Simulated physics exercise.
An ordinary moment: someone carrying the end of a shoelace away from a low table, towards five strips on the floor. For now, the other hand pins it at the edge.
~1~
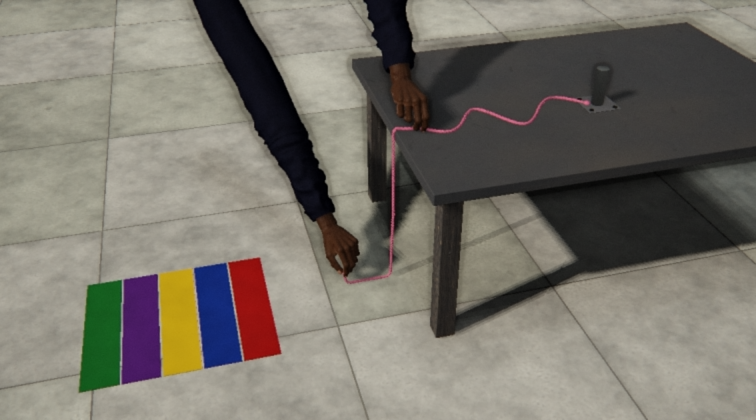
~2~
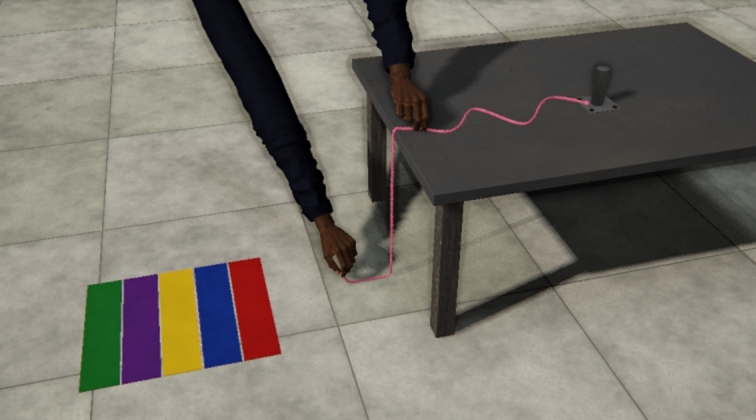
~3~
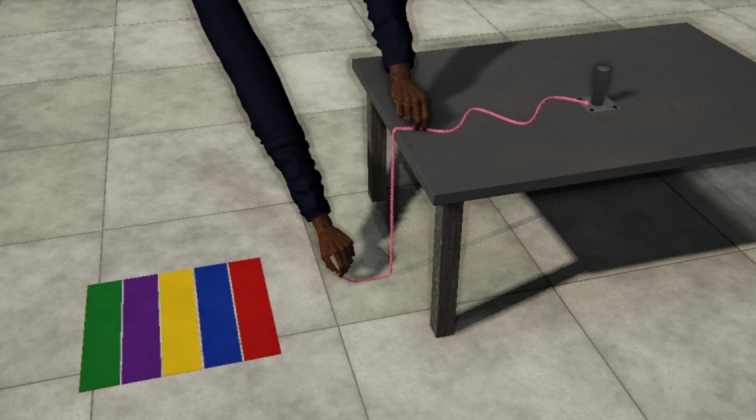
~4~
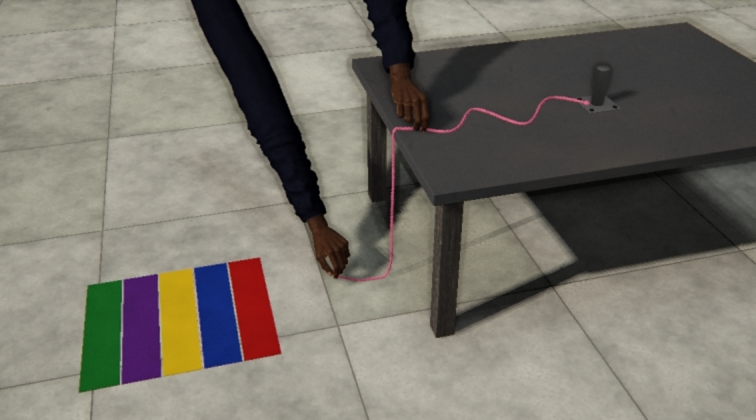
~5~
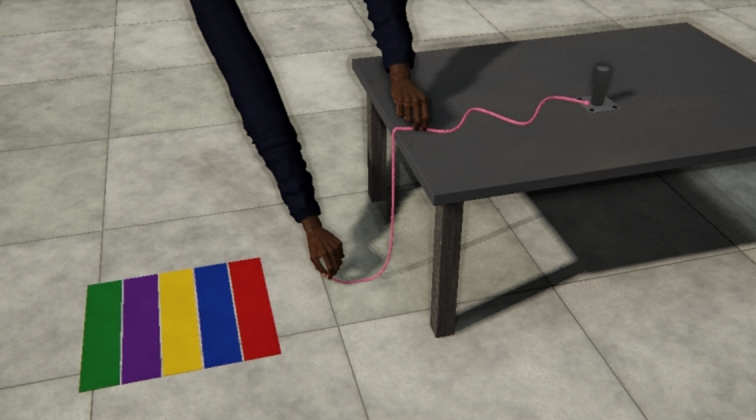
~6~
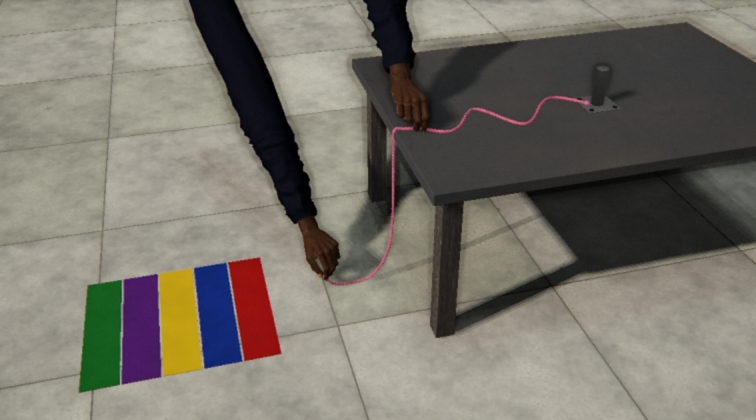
The clip shows one hand pinning a pink shoelace at the edge of a low dark table while the other, near the floor, draws its end slightly left towards five coloured strips, the hanging part curving gently.
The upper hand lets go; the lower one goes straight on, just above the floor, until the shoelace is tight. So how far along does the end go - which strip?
Along to the purple strip.
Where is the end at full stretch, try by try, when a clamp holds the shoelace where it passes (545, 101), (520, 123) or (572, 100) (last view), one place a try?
First try around (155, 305), second around (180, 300), third around (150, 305).
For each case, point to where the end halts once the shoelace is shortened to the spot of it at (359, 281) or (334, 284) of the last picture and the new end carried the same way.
Taking them in turn, near (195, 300) and near (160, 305).
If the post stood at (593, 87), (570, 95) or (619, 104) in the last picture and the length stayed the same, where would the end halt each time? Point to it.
Going through them in sequence: (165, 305), (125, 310) and finally (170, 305).
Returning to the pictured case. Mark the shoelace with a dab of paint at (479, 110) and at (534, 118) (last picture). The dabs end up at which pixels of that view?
First one close to (439, 125), second close to (505, 116).
Soon after, end near (202, 297); over blue.
After that, end near (164, 304); over yellow.
At the stop, end near (143, 307); over purple. It gets as far as the purple strip.
